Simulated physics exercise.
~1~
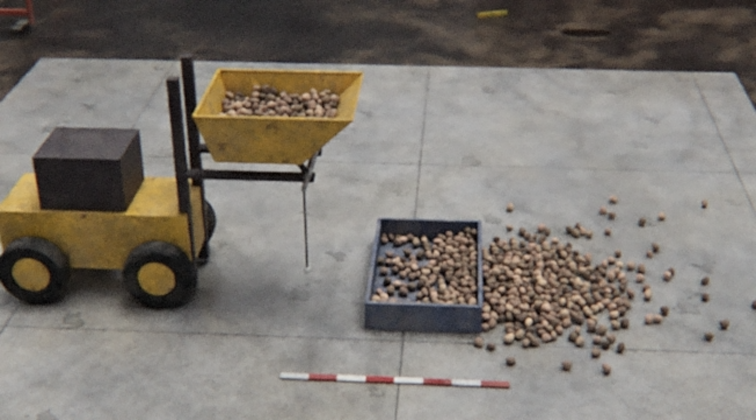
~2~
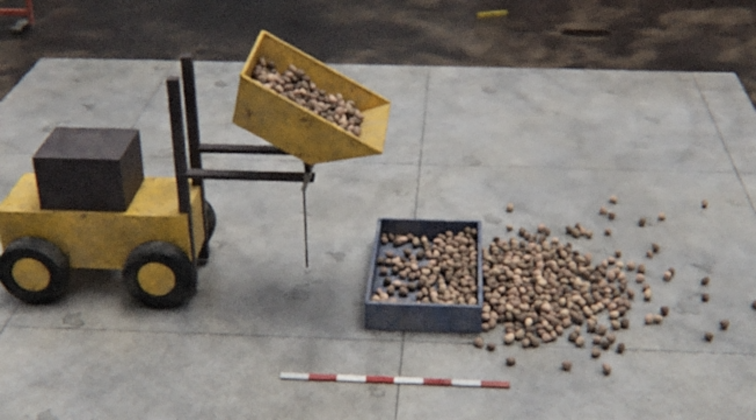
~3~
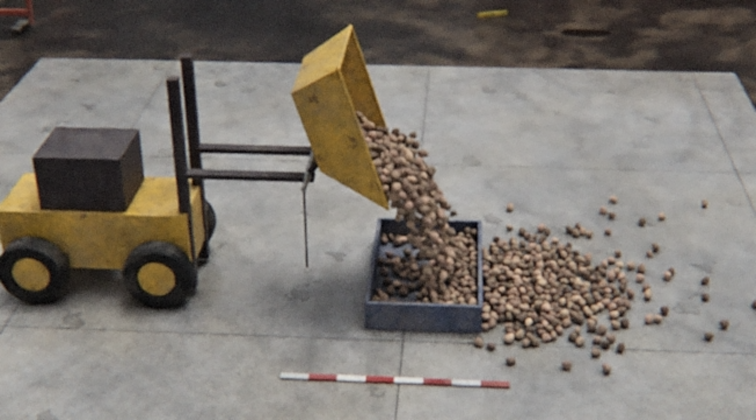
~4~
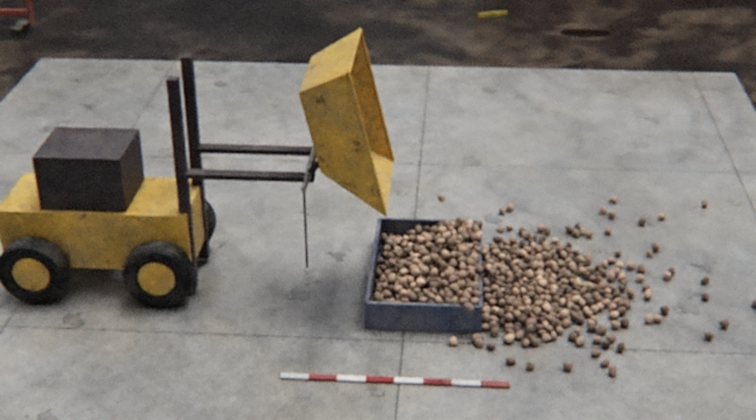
A yellow fork truck tips its skip and pours round brown stones into a blue bin, filling it.
